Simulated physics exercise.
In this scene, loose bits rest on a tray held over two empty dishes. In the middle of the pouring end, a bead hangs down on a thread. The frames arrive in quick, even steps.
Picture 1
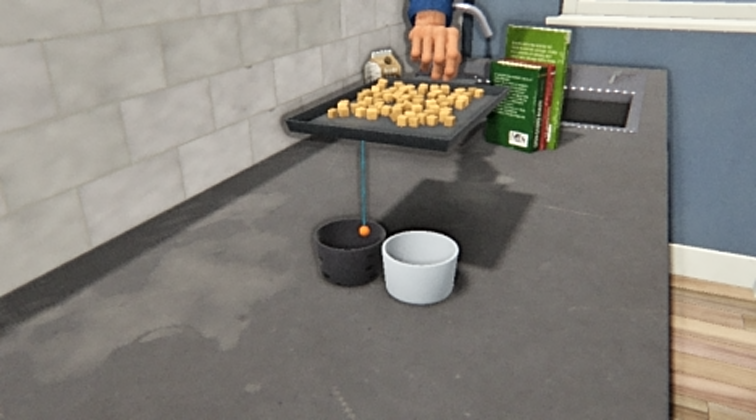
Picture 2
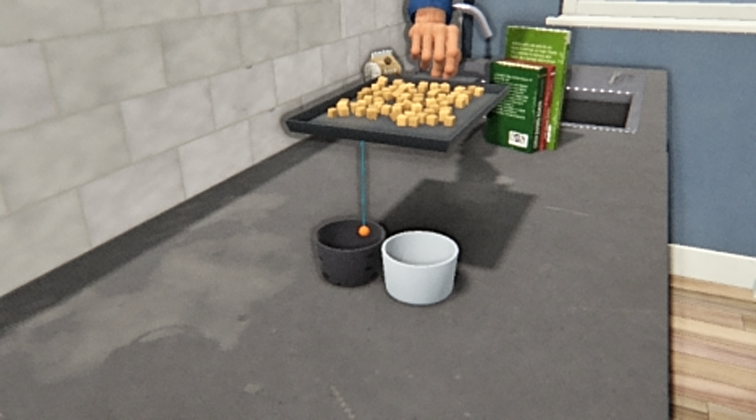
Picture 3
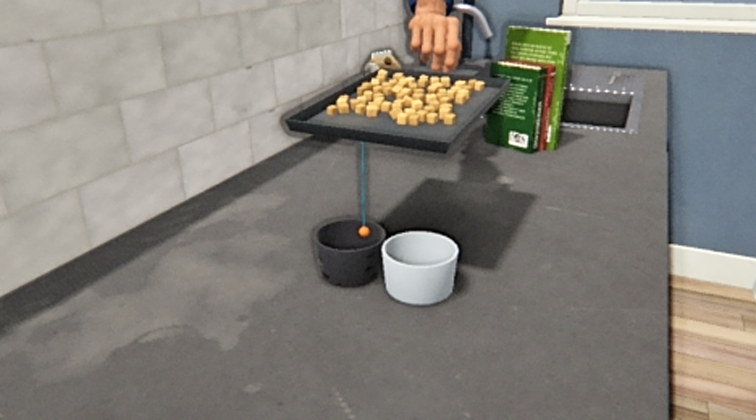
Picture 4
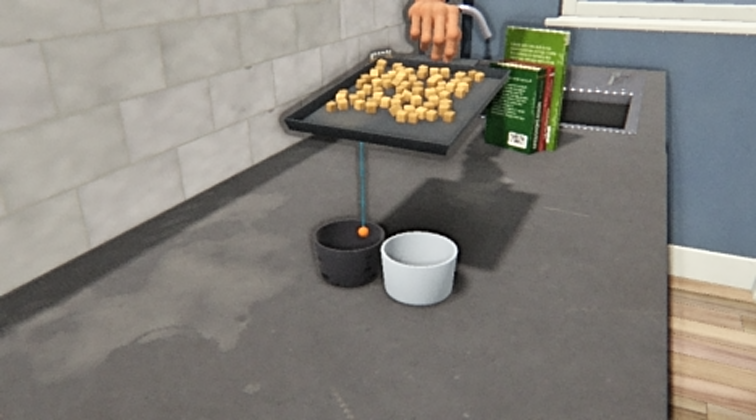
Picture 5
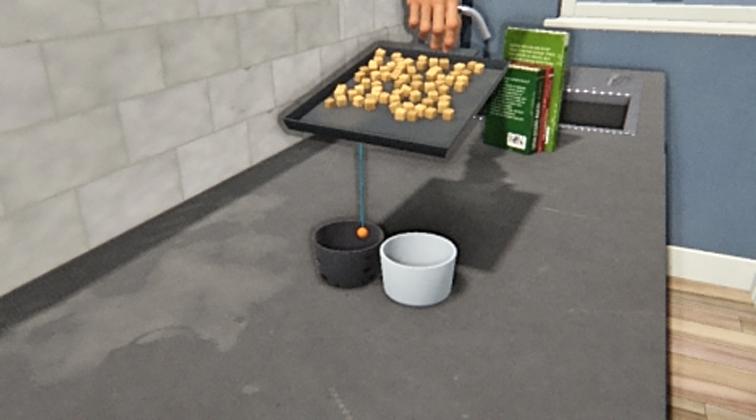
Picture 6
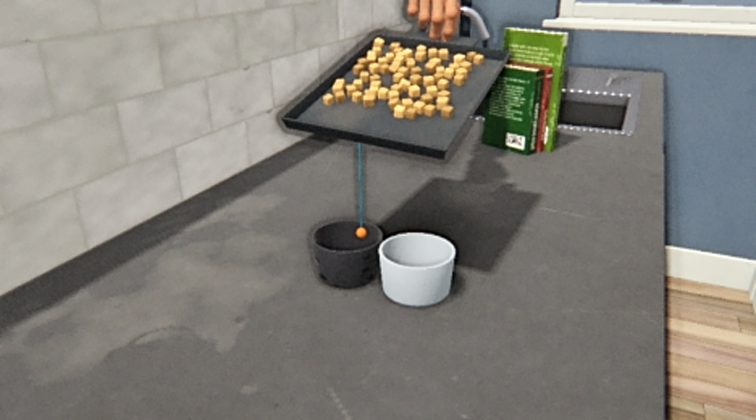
Kitchen counter, a hand gradually tilting a dark tray of small wooden cubes above a black dish and a white dish.
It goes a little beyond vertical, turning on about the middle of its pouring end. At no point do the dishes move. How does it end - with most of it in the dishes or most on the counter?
It ends with most on the counter.
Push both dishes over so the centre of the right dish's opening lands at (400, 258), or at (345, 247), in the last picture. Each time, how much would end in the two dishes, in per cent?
It comes to roughly 40 per cent in one try and roughly 0 per cent in the next.
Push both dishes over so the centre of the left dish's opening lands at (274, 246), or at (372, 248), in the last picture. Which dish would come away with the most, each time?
The one at right, then the one at right.
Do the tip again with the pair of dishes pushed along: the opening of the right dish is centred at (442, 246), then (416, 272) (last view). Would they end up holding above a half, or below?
Well, not up to half at the first spot and in excess of half at the second.
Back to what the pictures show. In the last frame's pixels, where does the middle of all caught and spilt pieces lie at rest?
Resting centre, last picture - approx. (389, 324).
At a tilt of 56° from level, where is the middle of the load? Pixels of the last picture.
Look about (395, 120) in the last picture.
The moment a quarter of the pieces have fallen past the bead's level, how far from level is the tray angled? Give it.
At roughly 100°.
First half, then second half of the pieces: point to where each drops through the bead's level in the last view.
Roughly (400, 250) first, then roughly (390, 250).
Shortly afterwards, tray tipped steeply; all but a few on the tray; a little in the air.
Next, tray tipped right over; near two thirds on the tray; only a few in the right dish; near a quarter outside both; a little in the air.
Some moments later, tray tipped past a quarter turn; near a quarter in the right dish; the bulk outside both.
In the end, tray tipped past a quarter turn; near a quarter in the right dish; none at all in the left dish; the bulk outside both.
